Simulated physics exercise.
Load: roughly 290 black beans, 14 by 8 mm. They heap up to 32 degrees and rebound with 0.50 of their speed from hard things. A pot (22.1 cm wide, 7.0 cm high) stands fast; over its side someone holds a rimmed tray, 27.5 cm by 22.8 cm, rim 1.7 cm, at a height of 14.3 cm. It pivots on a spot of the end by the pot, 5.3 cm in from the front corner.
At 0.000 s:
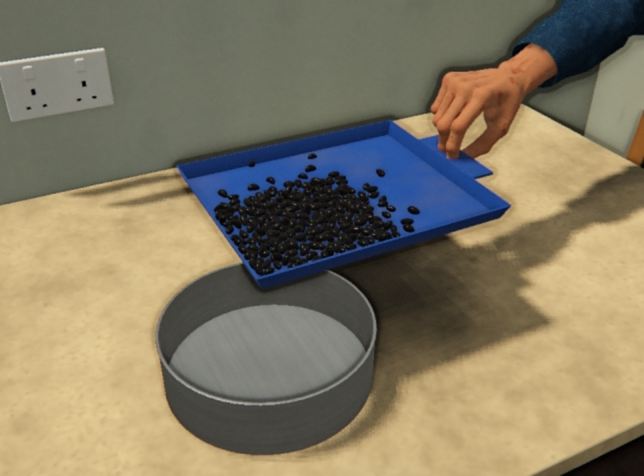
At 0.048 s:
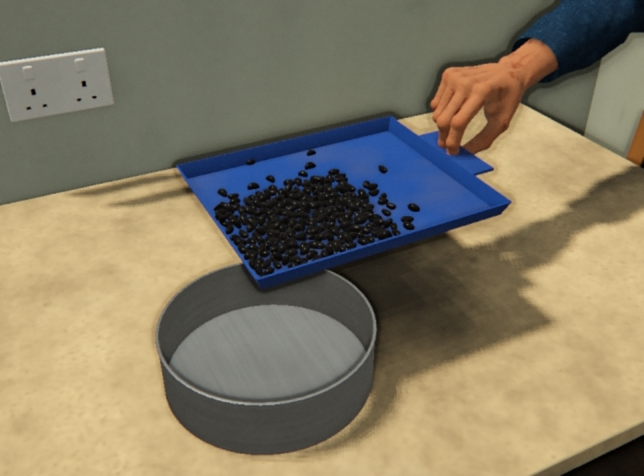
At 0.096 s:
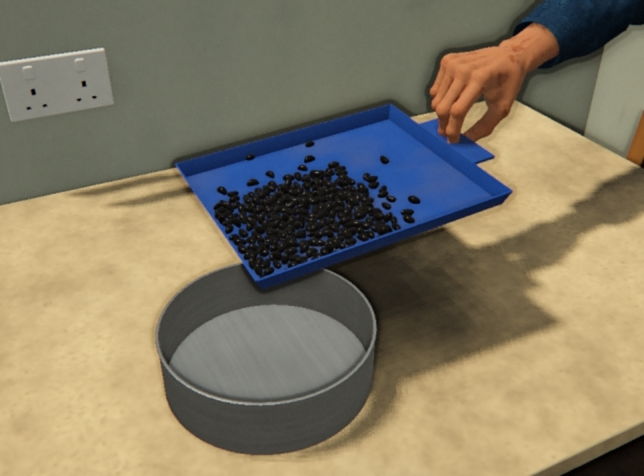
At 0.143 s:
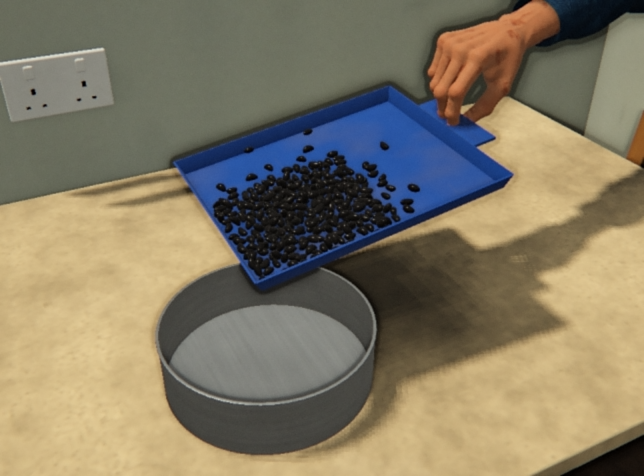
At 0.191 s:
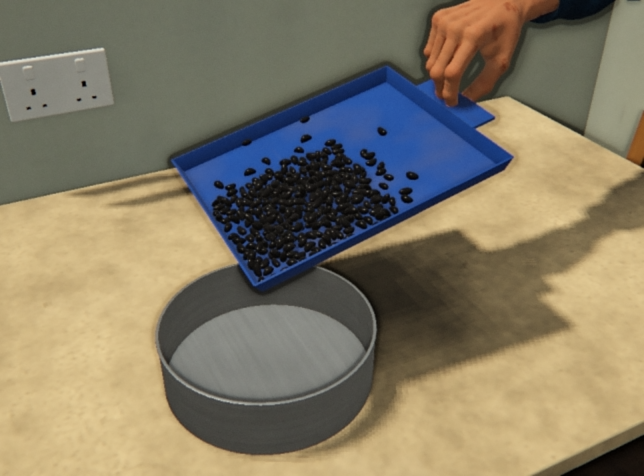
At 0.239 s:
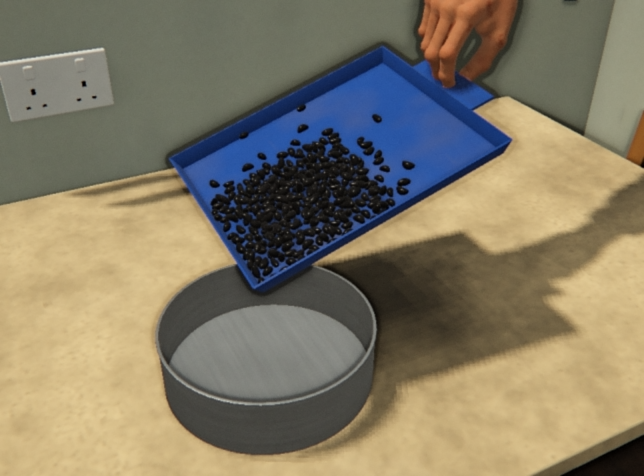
A hand lifted the right end of a blue tray of black beans, slowly at first and then faster, tilting it down toward a round grey pot while the beans stayed bunched near the lower end.
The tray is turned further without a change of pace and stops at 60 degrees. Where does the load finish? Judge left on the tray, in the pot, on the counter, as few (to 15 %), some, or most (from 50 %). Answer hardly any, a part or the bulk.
Tray: A part, pot: The bulk, counter: Hardly any.
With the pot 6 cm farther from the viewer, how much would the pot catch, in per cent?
In that case some 45 per cent.
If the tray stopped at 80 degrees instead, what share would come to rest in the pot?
It would be near 90 per cent.
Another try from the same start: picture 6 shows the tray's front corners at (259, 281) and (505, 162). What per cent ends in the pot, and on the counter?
Pot 75, counter 0.
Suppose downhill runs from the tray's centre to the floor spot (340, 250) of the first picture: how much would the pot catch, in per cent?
Some 65 per cent.
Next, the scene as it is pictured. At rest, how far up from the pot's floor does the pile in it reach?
Some 2.5 cm.
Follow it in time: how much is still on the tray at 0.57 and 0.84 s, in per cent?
In turn: 100, 50.
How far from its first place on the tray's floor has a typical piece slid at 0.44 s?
About 1 cm.
Then, at 0.44 s, tilt 40 degrees; the tray holds 100 %, the pot 0 %.
Then, at 0.57 s, tilt 54 degrees; the tray holds 100 %, the pot 0 %.
Then, at 0.84 s, tilt 60 degrees; the tray holds 50 %, the pot 30 %.
In the end, at 2.0 s, tray 30 %, pot 60 %, counter 5 %.
